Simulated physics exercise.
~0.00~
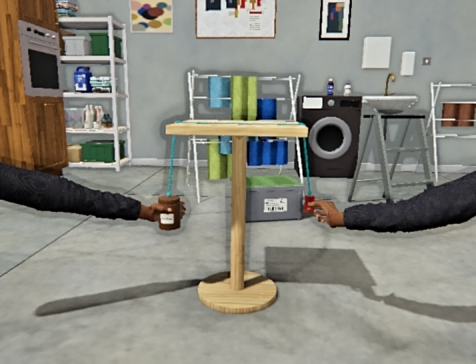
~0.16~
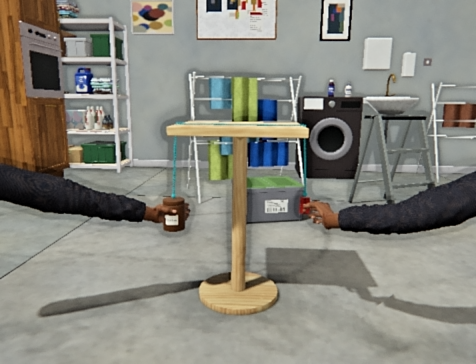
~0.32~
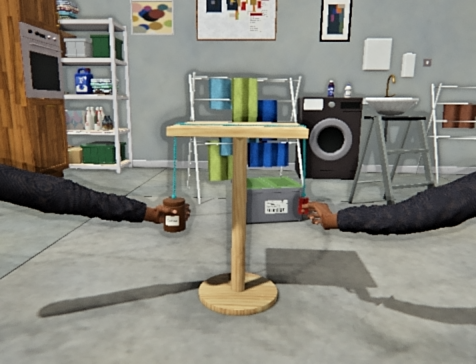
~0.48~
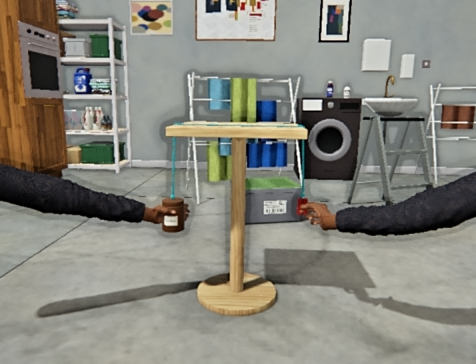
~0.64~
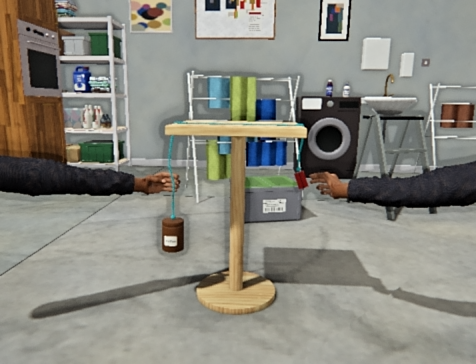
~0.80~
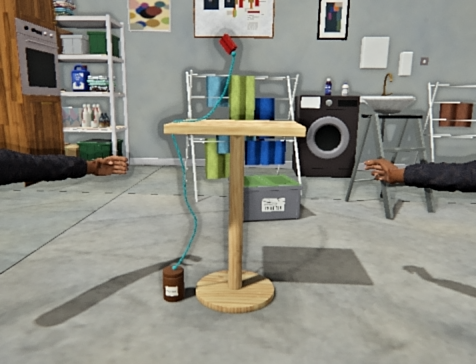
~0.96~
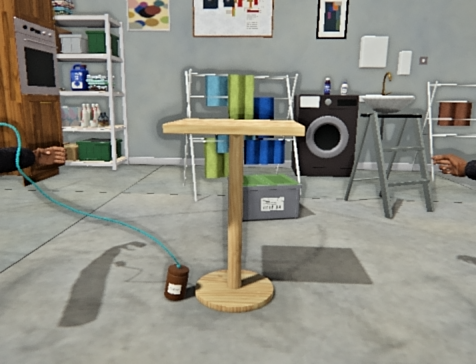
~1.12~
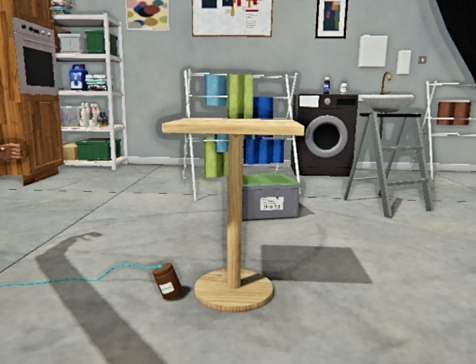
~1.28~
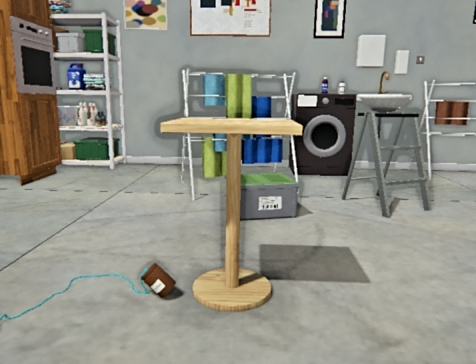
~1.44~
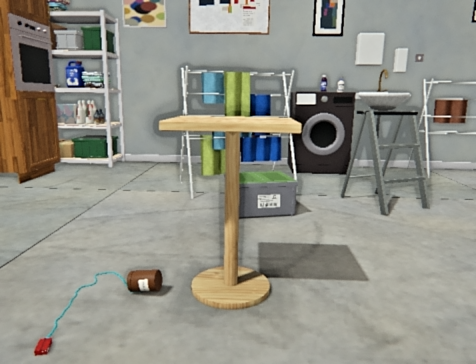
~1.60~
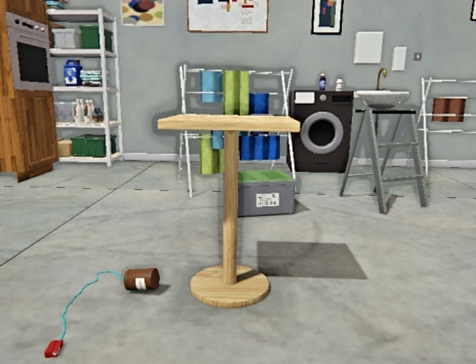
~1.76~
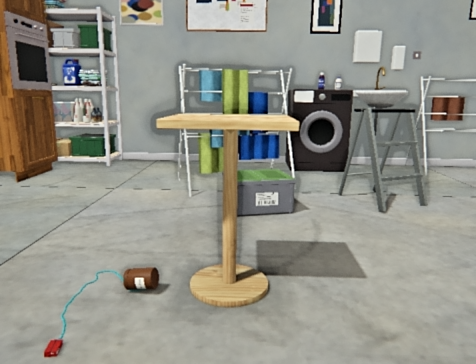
We see two hands steady a brown jar and a small red object joined by a teal cord over a wooden stand, then let go; the jar drops to the floor, the red object flies up and over to the left, and both end lying on the floor at left, the jar on its side.
